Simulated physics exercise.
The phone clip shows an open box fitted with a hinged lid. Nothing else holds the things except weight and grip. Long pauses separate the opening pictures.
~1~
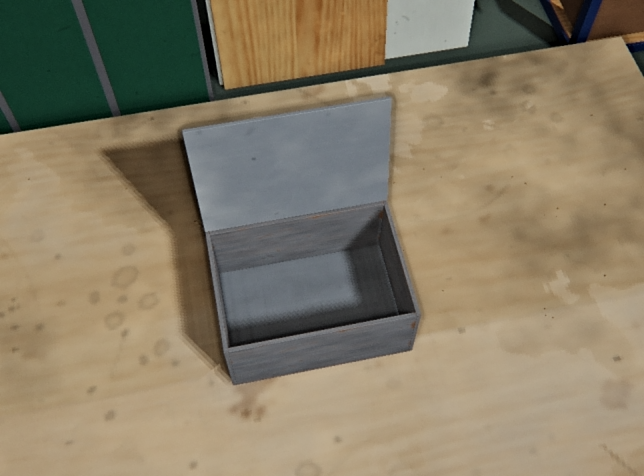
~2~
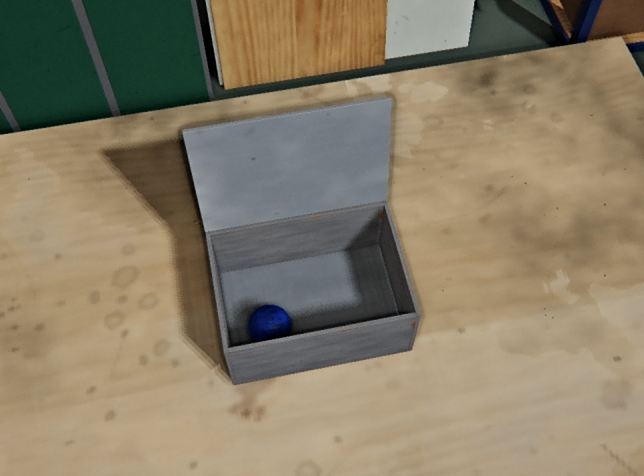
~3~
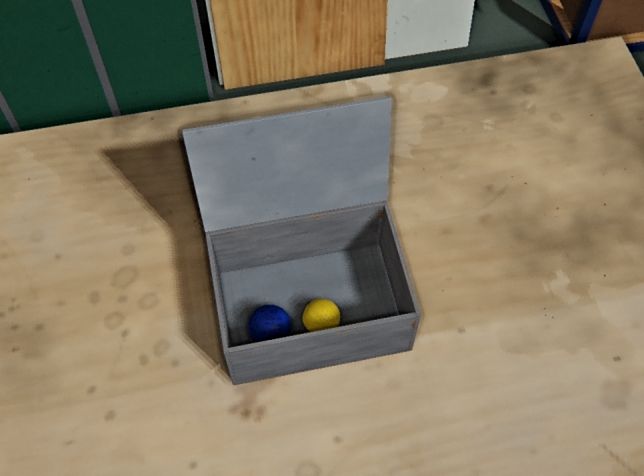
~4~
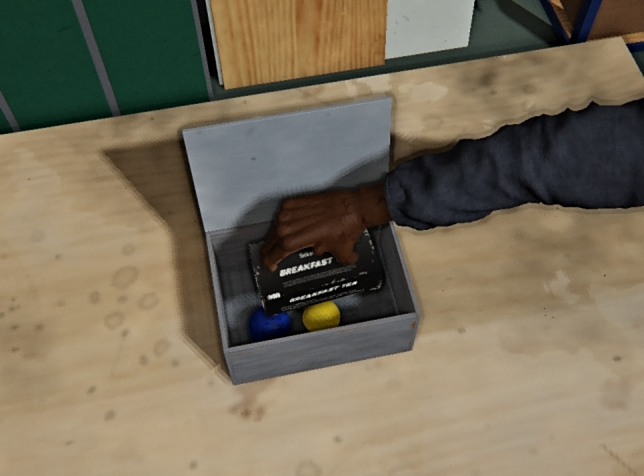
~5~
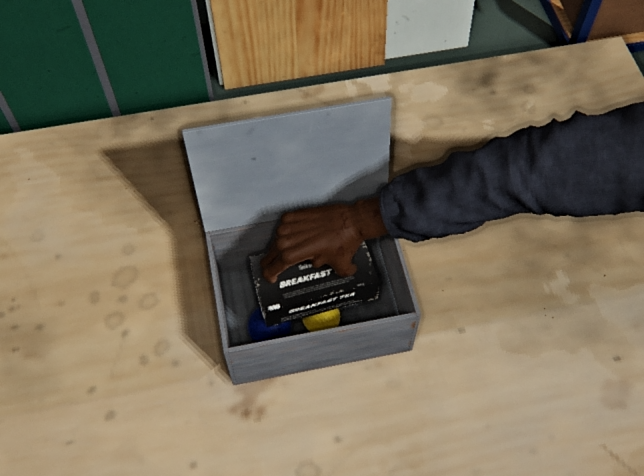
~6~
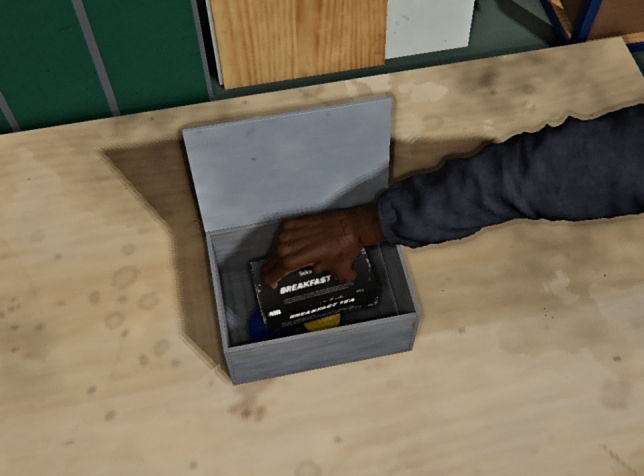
On a wooden tabletop, an open grey box holding first a blue ball, then a yellow one, and a hand lowering a black carton inside.
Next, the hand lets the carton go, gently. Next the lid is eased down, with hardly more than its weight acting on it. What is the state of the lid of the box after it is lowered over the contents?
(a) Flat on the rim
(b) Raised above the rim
a.
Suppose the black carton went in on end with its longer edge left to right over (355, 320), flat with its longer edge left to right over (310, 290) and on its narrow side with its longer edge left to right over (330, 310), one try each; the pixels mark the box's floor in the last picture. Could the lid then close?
Well, first time it won't go down, second time it goes down fine, and third time it goes down fine.
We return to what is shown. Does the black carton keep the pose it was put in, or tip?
As it turns out, the black carton changes its angle.
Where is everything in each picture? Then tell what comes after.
In the first frame, the last thing is not in view yet.
In the second frame, the last thing is not in view yet.
In the third frame, the last thing is not in view yet; yellow lemon (321, 317).
The fourth frame shows coming down; black carton (315, 266); yellow lemon (321, 317).
The fifth frame shows coming down; black carton (314, 278).
The sixth frame shows put in, still held; black carton (314, 284).
Then, 0.40 s past the last view, black carton on its side near (307, 273); yellow lemon displaced a little; blue ball displaced a little.
Then, 1.40 s past the last view, lid 77° above the rim; black carton on its side near (310, 279); yellow lemon displaced a little; blue ball displaced a little.
Then, 1.70 s past the last view, lid 46° above the rim; black carton on its side near (310, 279); yellow lemon displaced a little; blue ball displaced a little.
Then, 1.90 s past the last view, lid 14° above the rim; black carton on its side near (310, 279); yellow lemon displaced a little; blue ball displaced a little.
Finally, lid shut; down or leaning hard in the box, black carton; the other 2 still in place. Final places as the last picture's camera would see them, black carton near (310, 279).
